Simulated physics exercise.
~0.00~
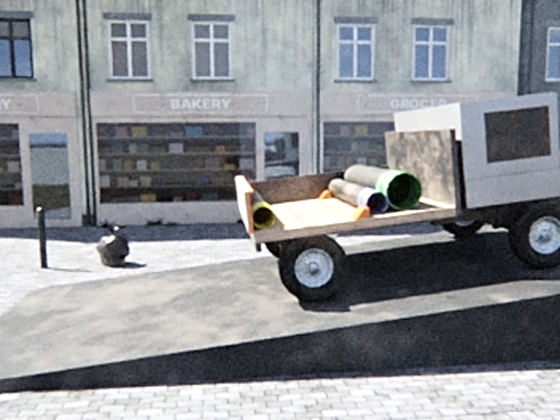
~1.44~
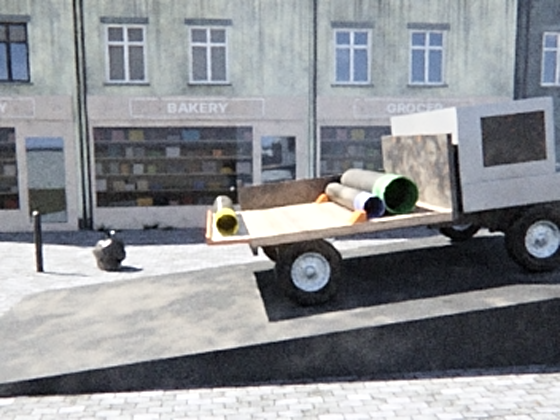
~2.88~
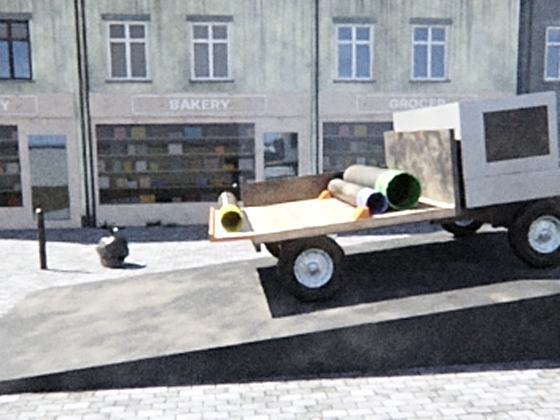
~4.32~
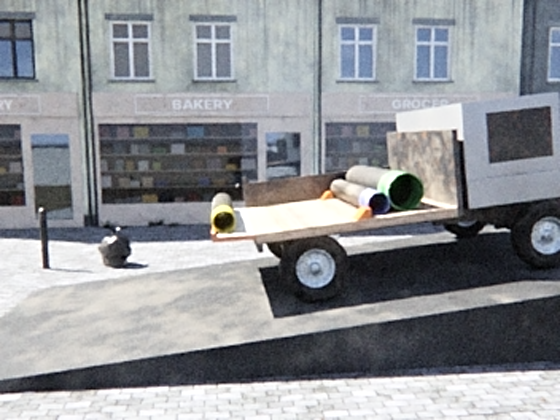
A parked pick-up on a slope dropping its tailgate, the yellow pipe rolling left onto it and staying there, others unmoved.
